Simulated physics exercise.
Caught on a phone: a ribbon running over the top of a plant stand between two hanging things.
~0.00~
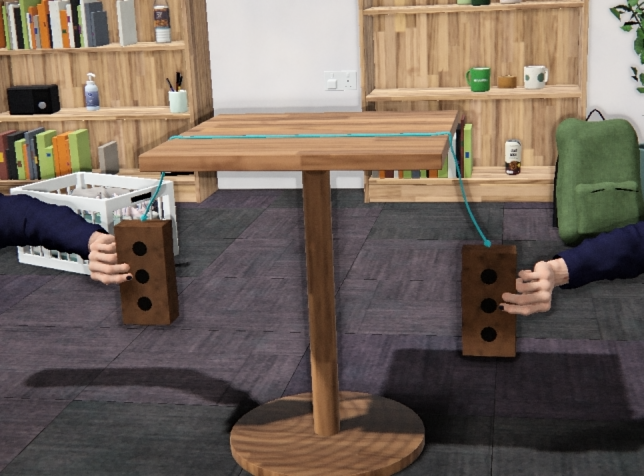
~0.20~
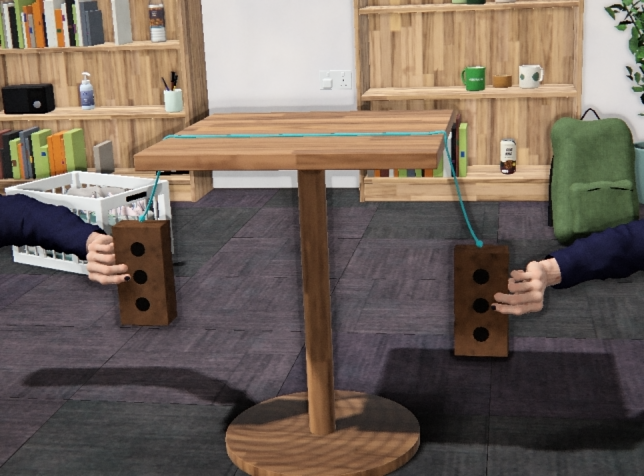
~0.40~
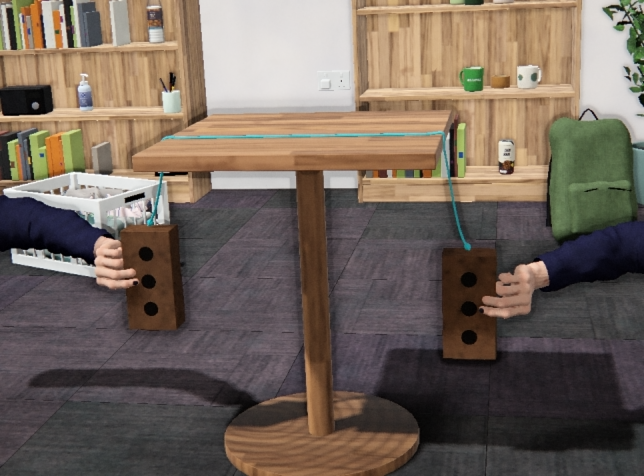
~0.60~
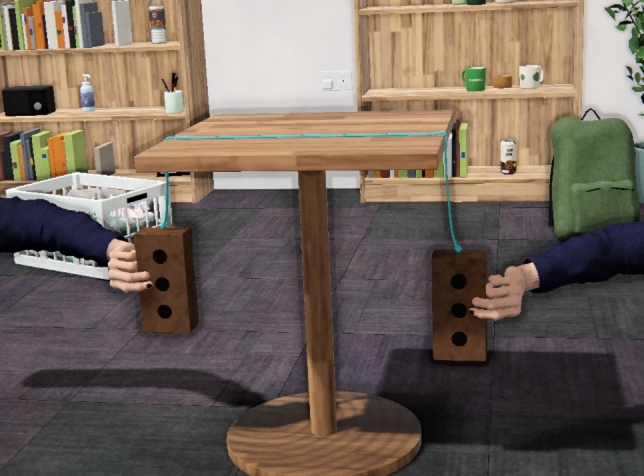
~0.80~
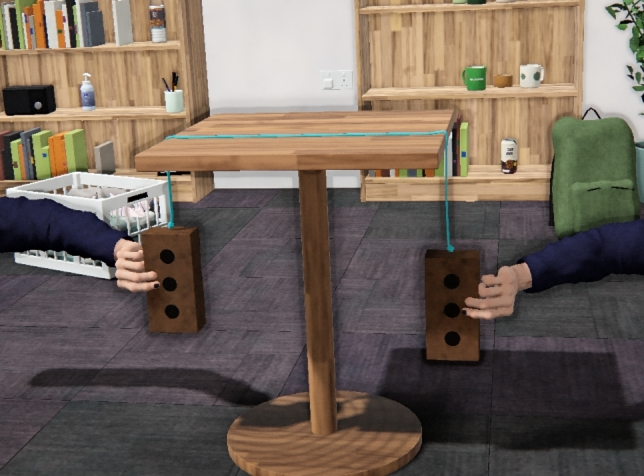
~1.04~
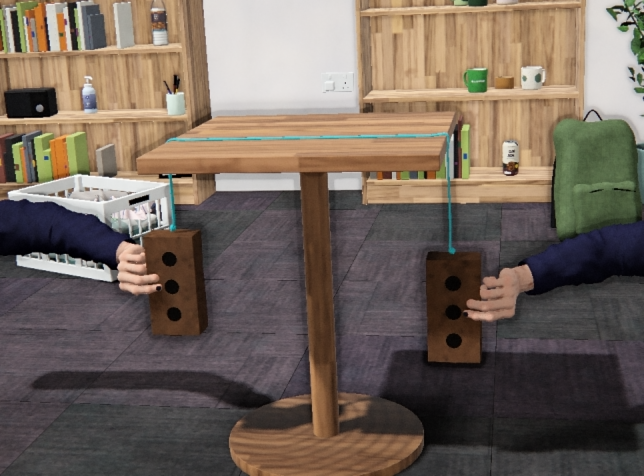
Two hands move brown bricks tied to a teal ribbon inward beneath a wooden tabletop.
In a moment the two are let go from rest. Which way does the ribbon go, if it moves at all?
The ribbon stays as it is.
Around 1.72 s, left brick where it was near (183, 284); right brick where it was near (446, 308).
Around 2.42 s, left brick where it was near (180, 284); right brick where it was near (453, 308).
Finally, left brick where it was near (181, 284); right brick where it was near (446, 308). The ribbon hangs still.
